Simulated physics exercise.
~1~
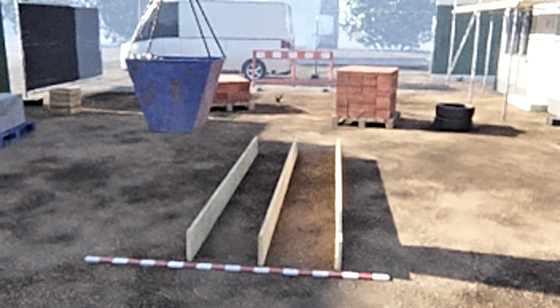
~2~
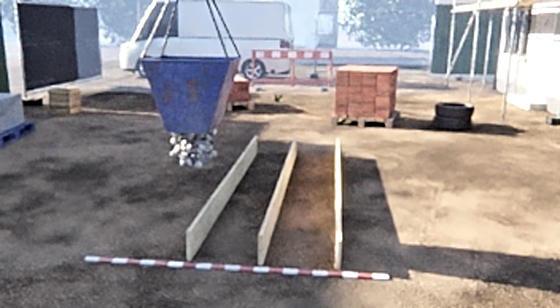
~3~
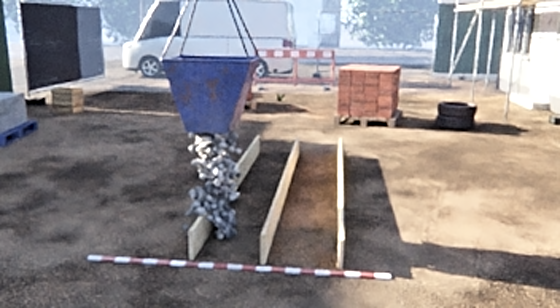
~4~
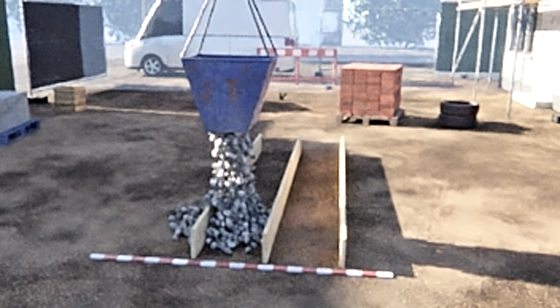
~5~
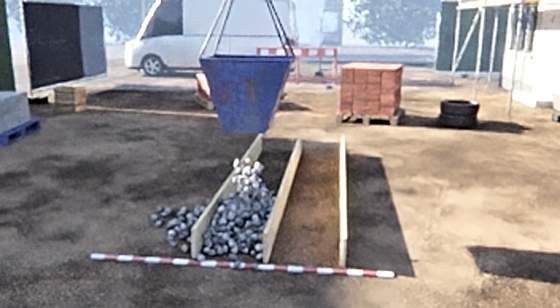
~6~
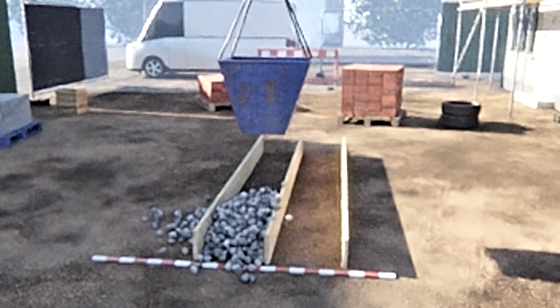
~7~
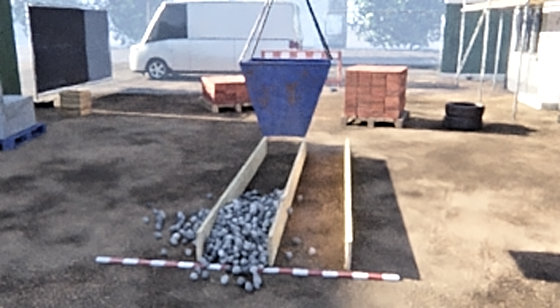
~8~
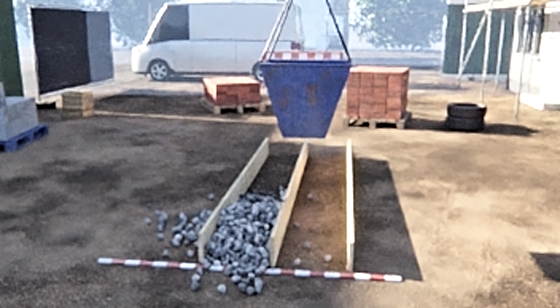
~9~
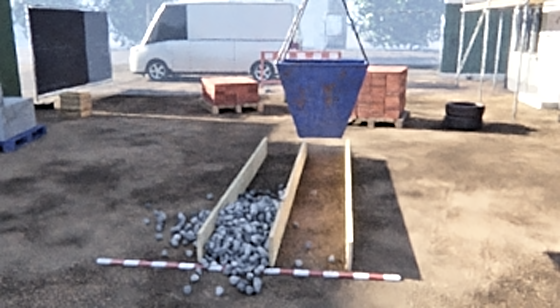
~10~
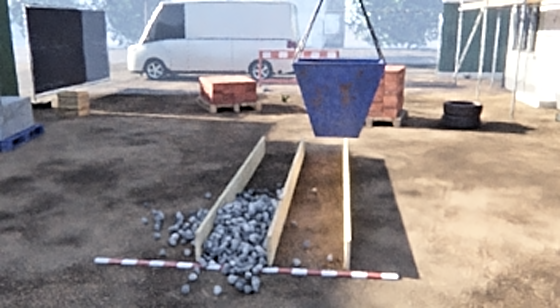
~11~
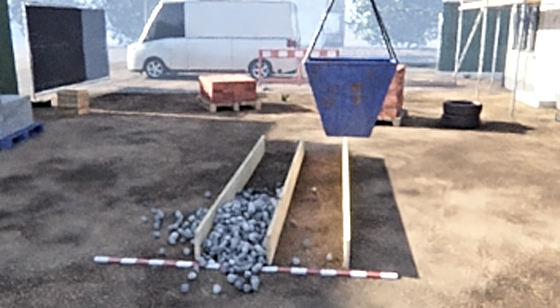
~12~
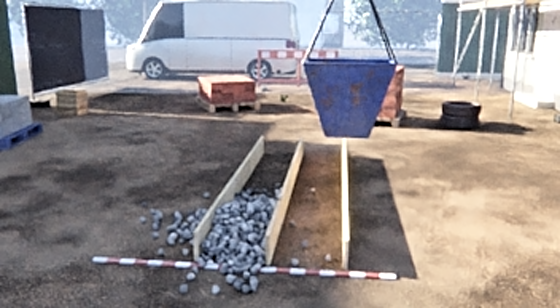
Builder's yard with a blue hopper moving right, spilling grey stones mostly into the left plank bay, then hanging empty and still.
